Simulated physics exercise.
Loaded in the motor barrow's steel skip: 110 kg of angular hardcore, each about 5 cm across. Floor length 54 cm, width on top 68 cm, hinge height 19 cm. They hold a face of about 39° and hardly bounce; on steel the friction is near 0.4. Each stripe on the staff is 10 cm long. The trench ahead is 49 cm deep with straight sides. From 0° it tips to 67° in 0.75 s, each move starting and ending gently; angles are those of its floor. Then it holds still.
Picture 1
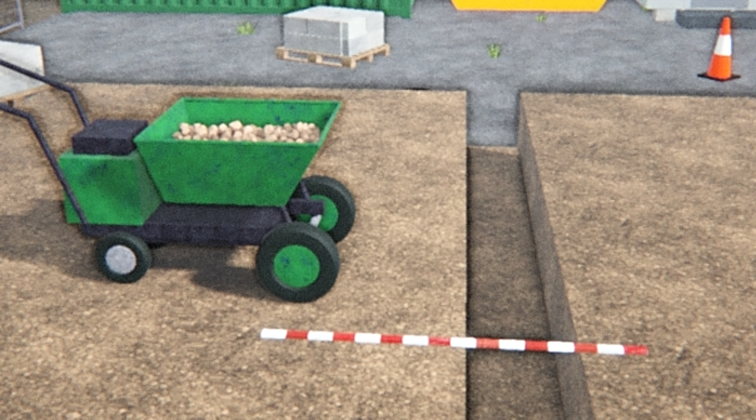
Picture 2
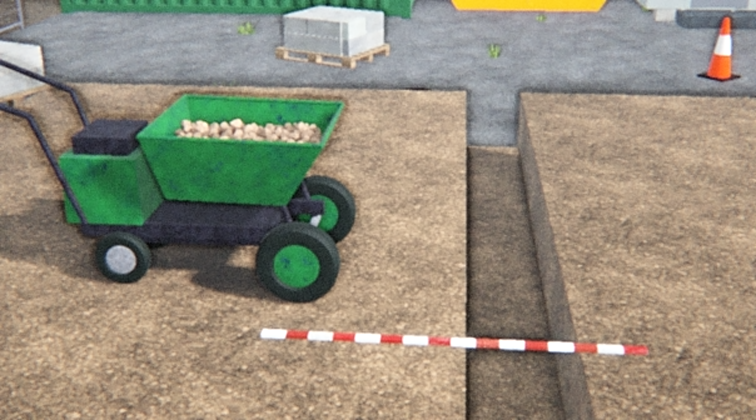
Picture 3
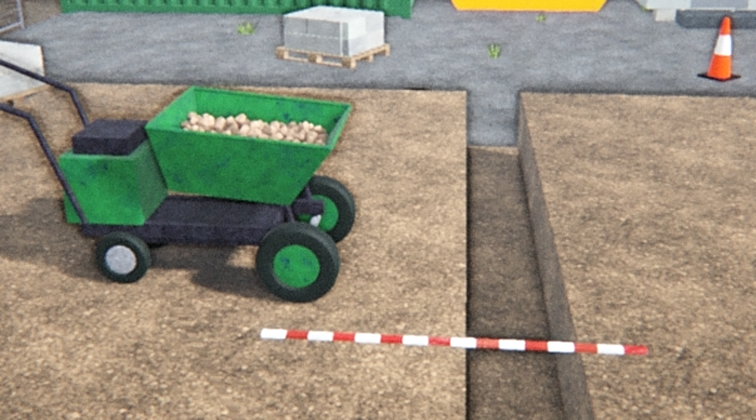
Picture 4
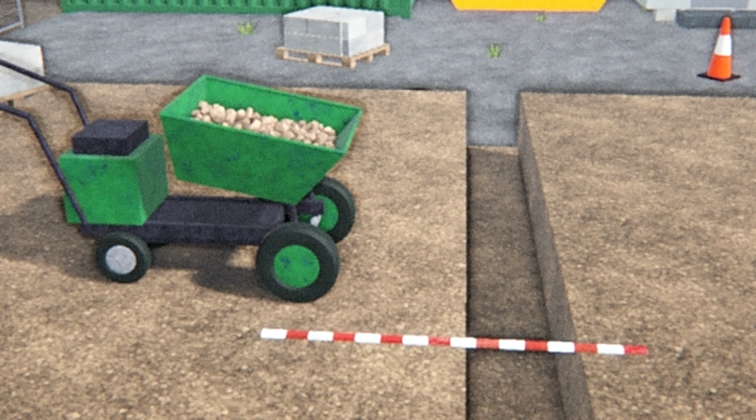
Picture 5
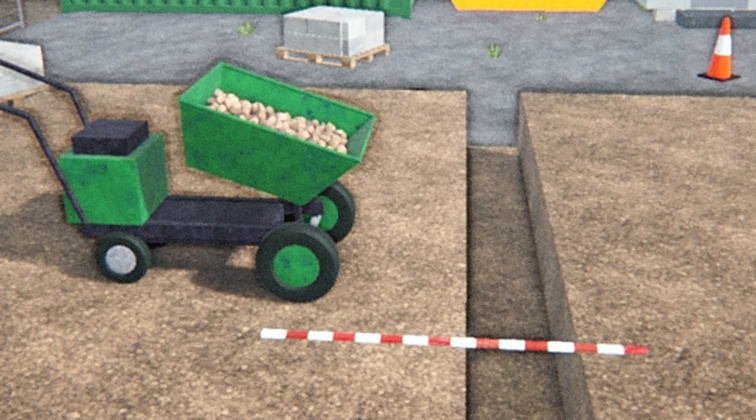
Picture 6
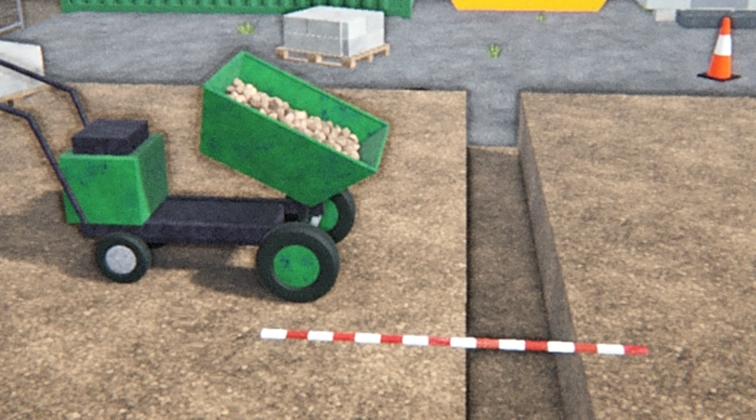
A green motor barrow with black handles stands at the left on brown earth, seen from a raised, steady viewpoint at a building site. Its skip holds pale stones, a red-and-white staff lies across a narrow trench to the right, and grey blocks and an orange cone sit behind. The skip slowly tilts, its rear rising and its front lip leaning right, while the barrow stays still.
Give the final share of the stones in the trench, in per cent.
Some 41 per cent of it.
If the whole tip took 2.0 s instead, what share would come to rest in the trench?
It would be near 20 per cent.
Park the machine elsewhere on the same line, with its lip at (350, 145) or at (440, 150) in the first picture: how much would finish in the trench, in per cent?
About 55 and 20 per cent.
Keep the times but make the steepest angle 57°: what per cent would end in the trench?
It would be near 15 per cent.
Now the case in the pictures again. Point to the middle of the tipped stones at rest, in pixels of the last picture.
Around (516, 362).
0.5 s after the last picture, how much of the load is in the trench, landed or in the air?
Some 0 per cent.
Then, 0.2 s after the last picture the floor is at 56°, 100 % in the skip; the foremost stones are at (400, 190).
Then, 0.5 s after the last picture the floor is at 67°, 91 % in the skip, 7 % short of the trench, 2 % in the trench; the foremost stones are at (480, 273).
Then, 0.9 s after the last picture the floor is at 67°, 58 % in the skip, 10 % short of the trench, 32 % in the trench; the foremost stones are at (563, 347).
Then, 2.8 s after the last picture the floor is at 67°, 49 % in the skip, 10 % short of the trench, 41 % in the trench; the foremost stones are at (577, 347).
